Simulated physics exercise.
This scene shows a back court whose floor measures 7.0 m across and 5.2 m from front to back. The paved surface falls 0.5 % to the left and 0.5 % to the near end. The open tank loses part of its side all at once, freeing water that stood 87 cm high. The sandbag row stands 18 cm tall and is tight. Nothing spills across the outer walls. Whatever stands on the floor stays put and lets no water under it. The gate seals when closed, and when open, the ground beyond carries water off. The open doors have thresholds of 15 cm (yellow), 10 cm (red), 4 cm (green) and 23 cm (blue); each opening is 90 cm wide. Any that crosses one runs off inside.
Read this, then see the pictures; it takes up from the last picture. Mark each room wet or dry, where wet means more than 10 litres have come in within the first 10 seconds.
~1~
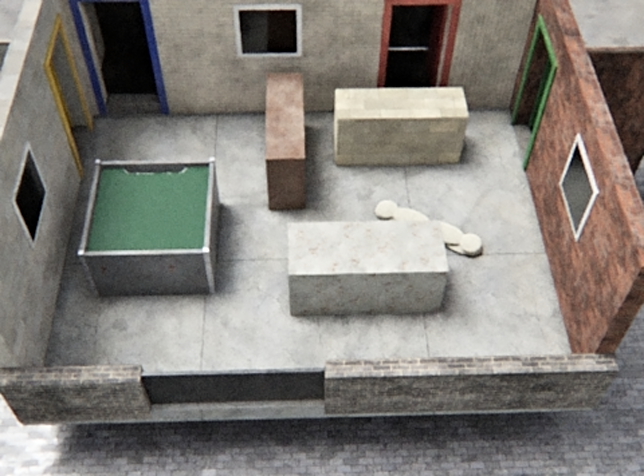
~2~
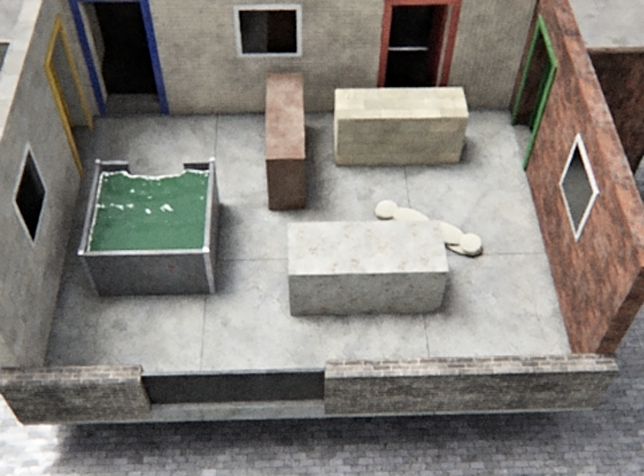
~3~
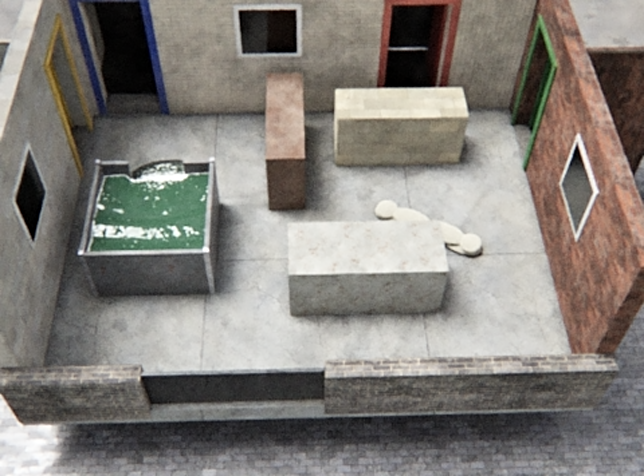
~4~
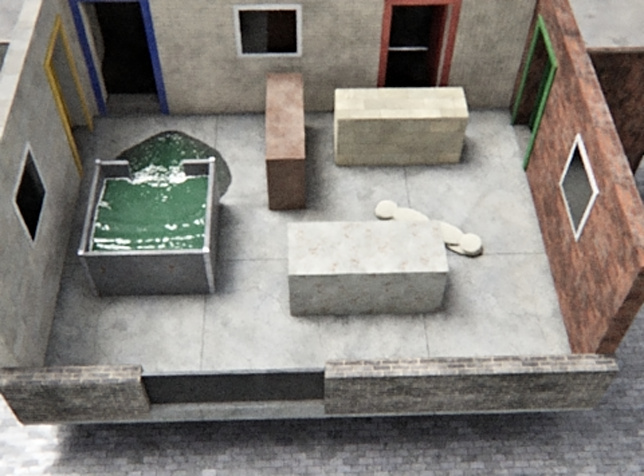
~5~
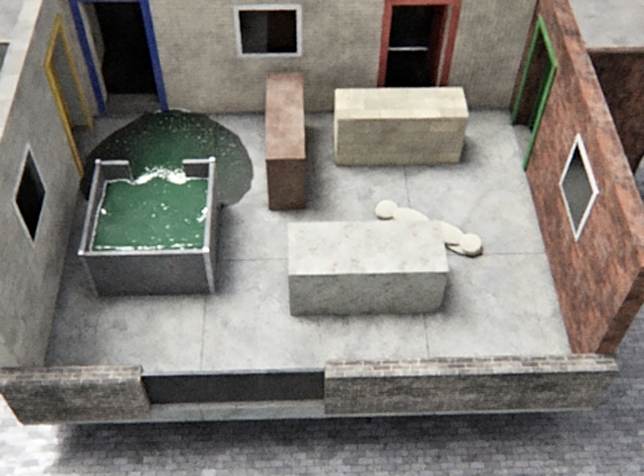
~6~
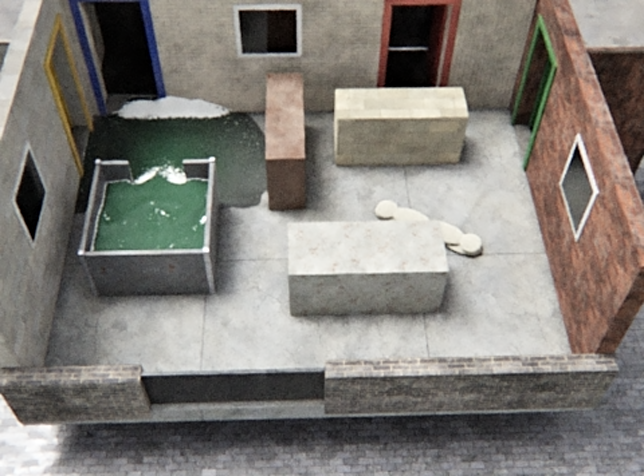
Yellow door - wet, red door - dry, green door - wet, blue door - wet.
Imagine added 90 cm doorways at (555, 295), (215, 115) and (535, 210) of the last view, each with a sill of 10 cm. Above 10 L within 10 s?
Note, doorways in listed order: Stays short, goes beyond, stays short.
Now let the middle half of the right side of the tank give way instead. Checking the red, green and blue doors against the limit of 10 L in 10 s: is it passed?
In that case, red door: Less than that, green door: More than that, blue door: Less than that.
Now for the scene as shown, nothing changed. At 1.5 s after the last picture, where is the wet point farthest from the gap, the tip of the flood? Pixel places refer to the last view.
Somewhere near pixel (462, 112).
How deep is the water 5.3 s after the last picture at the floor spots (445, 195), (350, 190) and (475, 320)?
Roughly 1, 0, 1 cm.
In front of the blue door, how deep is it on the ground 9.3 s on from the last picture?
Some 9.0 centimetres of depth.
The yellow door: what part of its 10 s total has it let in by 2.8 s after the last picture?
Some 75 in a hundred.
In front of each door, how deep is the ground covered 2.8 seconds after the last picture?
Door by door in cm, yellow shows 21, red shows 6, green shows 10, blue shows 25.
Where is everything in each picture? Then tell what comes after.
In the first frame, still water, 87 cm deep, in the open tank at (151, 209).
In the second frame, the front is at a hidden place, 0.5 m from the gap on the open tank's far side; 0.2 m2 of floor is under water; 87 cm left at the back of the open tank.
In the third frame, water pours out on the open tank's far side and has run 0.9 m, to a hidden place; typically 12 cm deep outside, 85 cm at the open tank's back.
In the fourth frame, the front is at (164, 135), 1.5 m from the gap on the open tank's far side; 2.0 m2 of floor is under water; 77 cm left at the back of the open tank.
In the fifth frame, the front is at (152, 115), 2.0 m from the gap on the open tank's far side; 3.8 m2 of floor is under water; 74 cm left at the back of the open tank.
In the sixth frame, the front is at (109, 116), 2.3 m from the gap on the open tank's far side; 5.2 m2 of floor is under water; 71 cm left at the back of the open tank.
Then, 0.7 s after the last picture water covers 20 % of the floor and is deepest (46 cm) near (94, 119); yellow door 25 cm at the sill, 2 L in, red door not reached, green door not reached, blue door 40 cm at the sill, 29 L in.
Then, 1.5 s after the last picture water covers 25 % of the floor and is deepest (31 cm) near (157, 133); yellow door 24 cm at the sill, 32 L in, red door 5 cm at the sill, 0 L in, green door not reached, blue door 30 cm at the sill, 80 L in.
Then, 2.8 s after the last picture water covers 40 % of the floor and is deepest (26 cm) near (94, 119); yellow door 21 cm at the sill, 58 L in, red door 6 cm at the sill, 0 L in, green door 10 cm at the sill, 18 L in, blue door 25 cm at the sill, 91 L in.
Then, 5.3 s after the last picture water covers 70 % of the floor and is deepest (18 cm) near (39, 396); yellow door 14 cm at the sill, 76 L in, red door 6 cm at the sill, 0 L in, green door 9 cm at the sill, 65 L in, blue door 15 cm at the sill, 93 L in.
Then, 9.3 s after the last picture water covers 95 % of the floor and is deepest (14 cm) near (39, 396); yellow door 8 cm at the sill, 76 L in, red door 4 cm at the sill, 0 L in, green door 5 cm at the sill, 95 L in, blue door 9 cm at the sill, 94 L in.
